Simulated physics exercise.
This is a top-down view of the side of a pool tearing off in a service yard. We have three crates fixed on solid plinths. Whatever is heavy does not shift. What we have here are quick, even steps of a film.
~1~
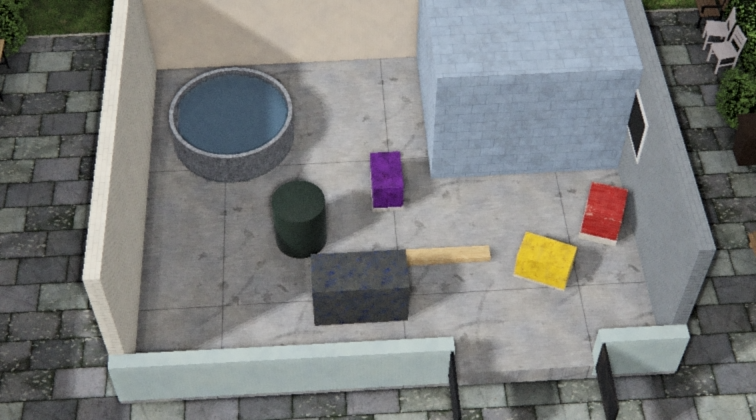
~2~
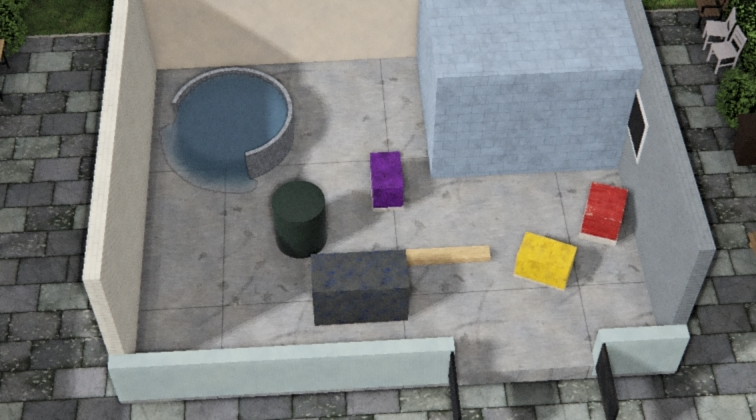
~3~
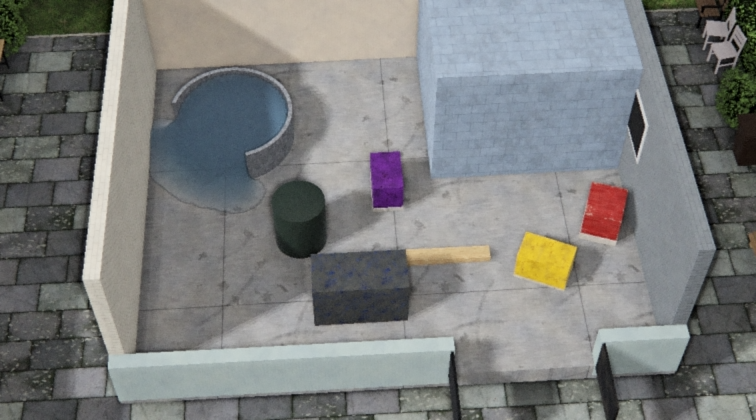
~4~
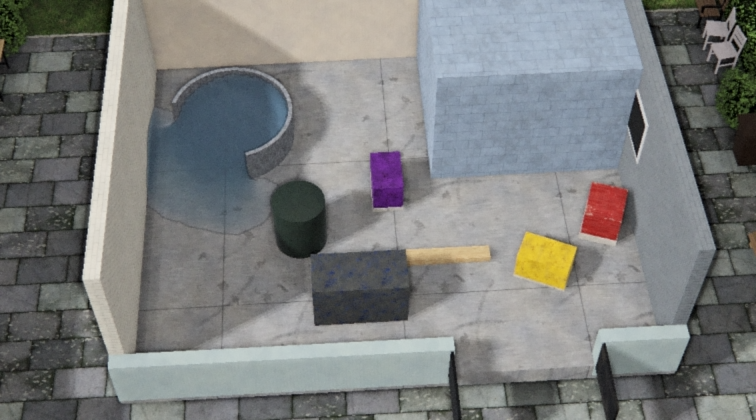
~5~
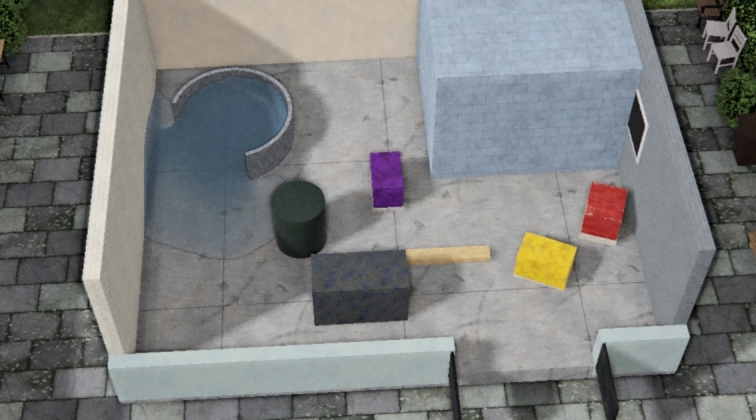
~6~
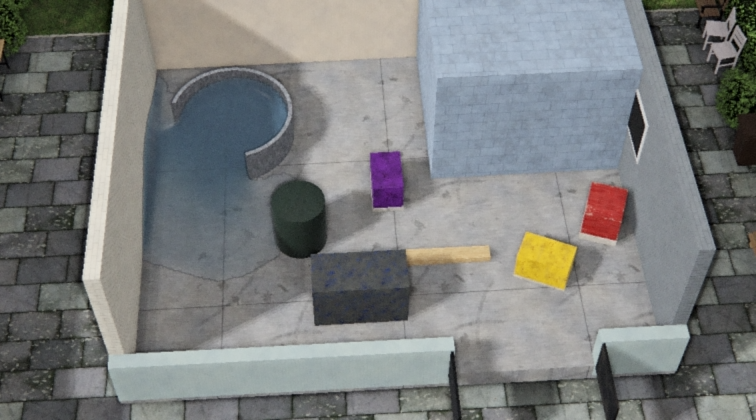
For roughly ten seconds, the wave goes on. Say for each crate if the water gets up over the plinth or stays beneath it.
At the red crate the water stays beneath; at the yellow crate the water gets over; at the purple crate the water stays beneath.
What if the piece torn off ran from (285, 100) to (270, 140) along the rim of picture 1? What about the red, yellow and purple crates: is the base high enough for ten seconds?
One by one: The red one stays dry, the yellow one is topped, the purple one is wetted.
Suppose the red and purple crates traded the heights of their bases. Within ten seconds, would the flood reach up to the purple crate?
Purple crate: Untouched.
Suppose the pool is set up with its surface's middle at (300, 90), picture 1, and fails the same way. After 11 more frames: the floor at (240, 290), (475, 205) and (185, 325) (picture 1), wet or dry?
First drenched; next unwetted; last drenched.
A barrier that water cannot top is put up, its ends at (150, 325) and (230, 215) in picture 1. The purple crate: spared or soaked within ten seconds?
As for the purple crate, it gets flooded.
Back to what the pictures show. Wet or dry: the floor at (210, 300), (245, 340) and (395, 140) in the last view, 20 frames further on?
Point one sodden, point two sodden, point three left clear.
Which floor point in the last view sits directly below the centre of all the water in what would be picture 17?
Somewhere near (198, 212).
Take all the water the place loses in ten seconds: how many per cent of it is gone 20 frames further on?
Close to 0 out of every hundred.
A moment on, water covers 25 % of the floor; the red crate not reached, the yellow crate not reached, the purple crate not reached.
Next, water covers 30 % of the floor; the red crate not reached, the yellow crate not reached, the purple crate water round its plinth.
Then, water covers 40 % of the floor; the red crate not reached, the yellow crate not reached, the purple crate water round its plinth.
Later, water covers 70 % of the floor; the red crate not reached, the yellow crate water round its plinth, the purple crate water round its plinth.
In the end, water covers 95 % of the floor; the red crate stayed above the water, the yellow crate was topped, the purple crate stayed above the water.
